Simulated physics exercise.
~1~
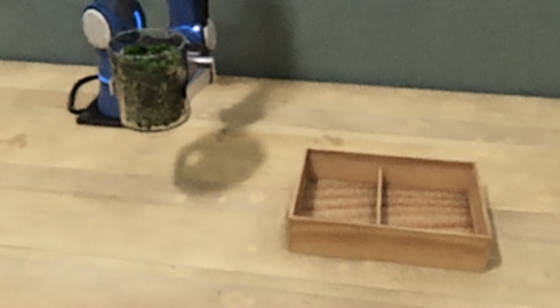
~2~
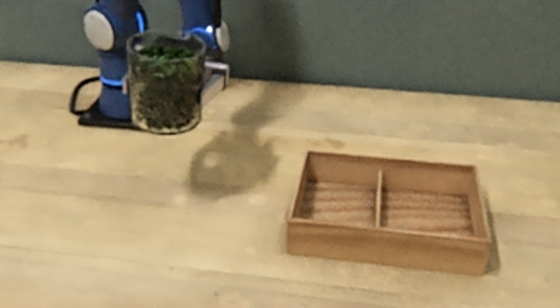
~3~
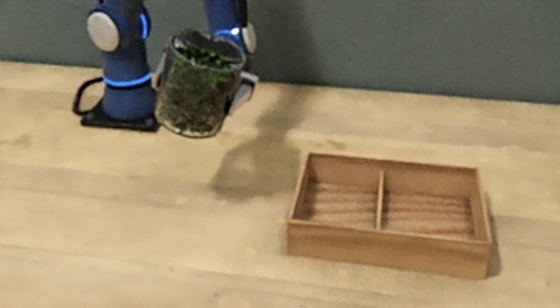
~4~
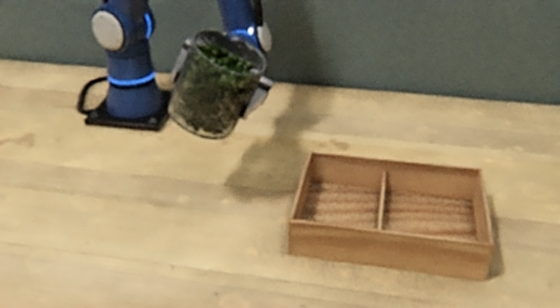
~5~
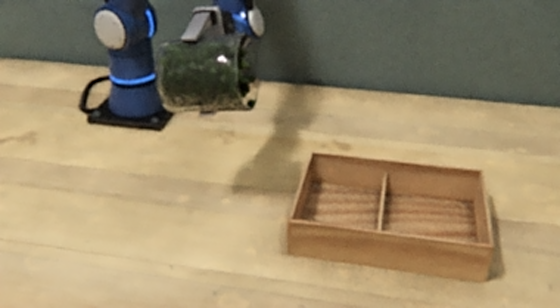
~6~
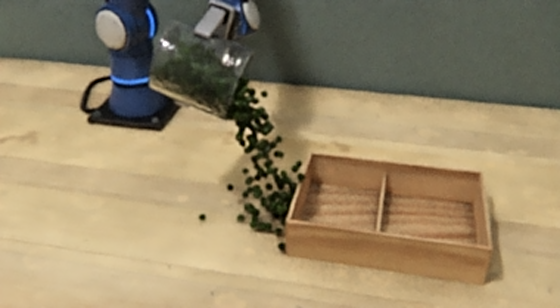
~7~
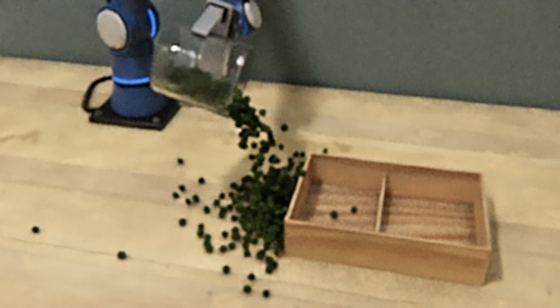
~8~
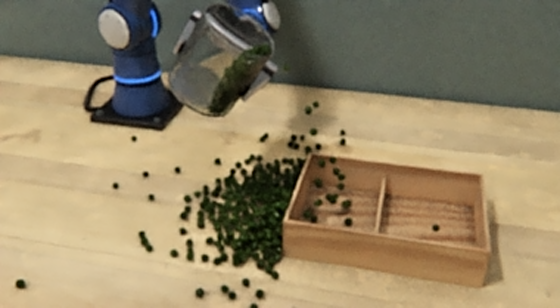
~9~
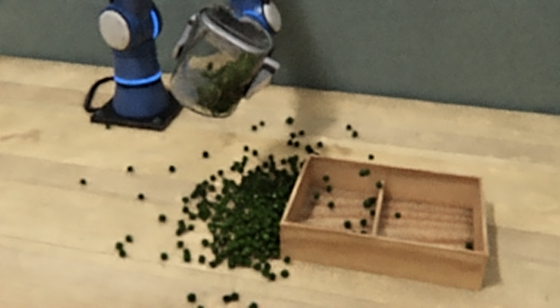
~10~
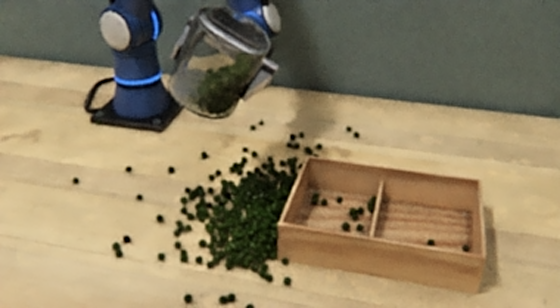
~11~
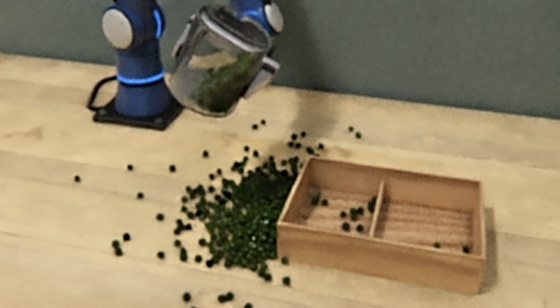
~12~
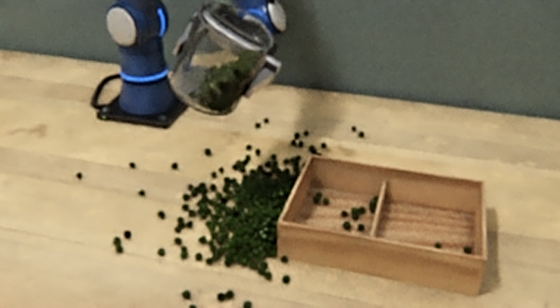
A blue robot arm holds a clear tumbler of dark green beads at the upper left of a pale wooden table, seen from slightly above against a grey-green wall. To the right sits an open brown wooden box with a divider across it. The arm carries the tumbler rightward, tilting it, then tips it onto its side, and beads stream down short of the box. They pile against its left side and scatter, a few bouncing in. The arm swings the tumbler partly back up and holds still, some beads still inside, most heaped on the table.
